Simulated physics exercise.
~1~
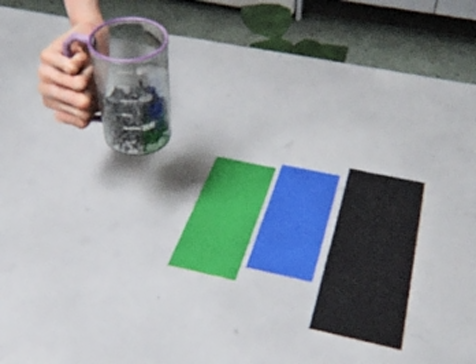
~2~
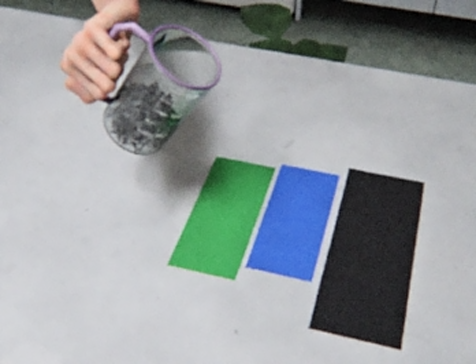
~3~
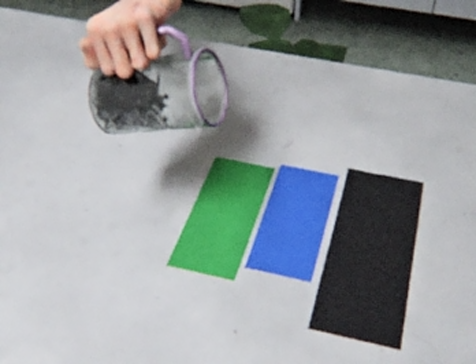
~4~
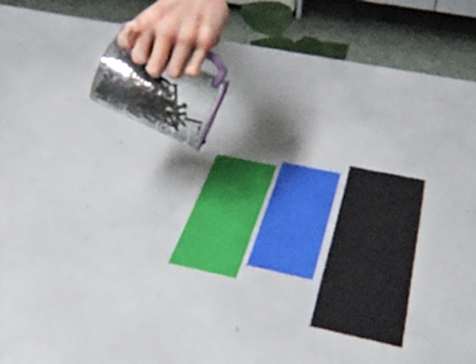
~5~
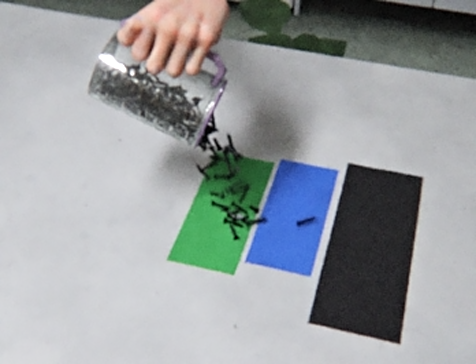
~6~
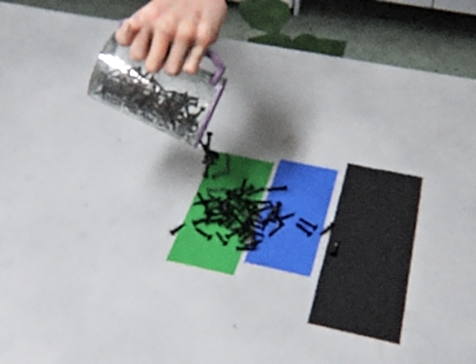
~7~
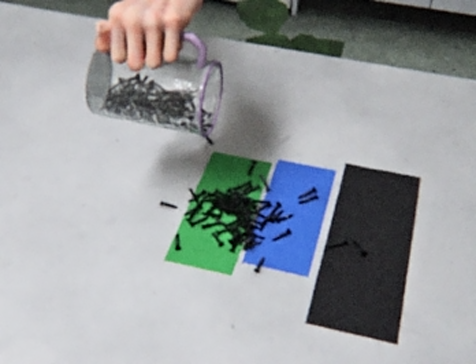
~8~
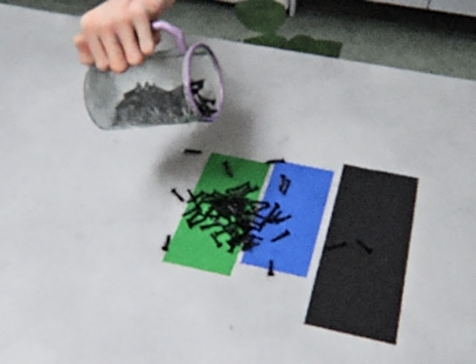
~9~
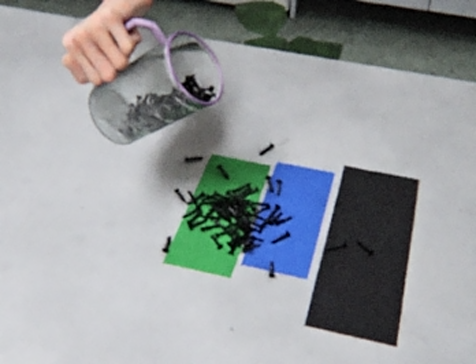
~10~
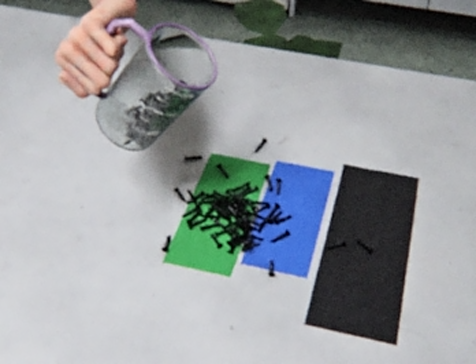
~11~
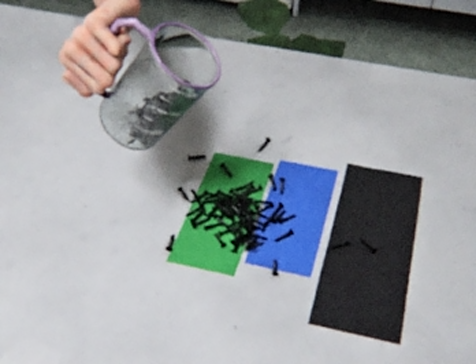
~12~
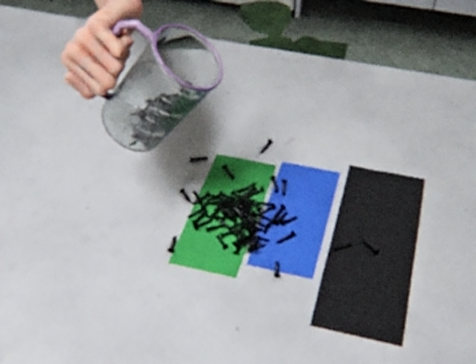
Pale tabletop with coloured mats, a hand tipping a clear jug, spilling black screws mostly onto green, then tilting it partly back.
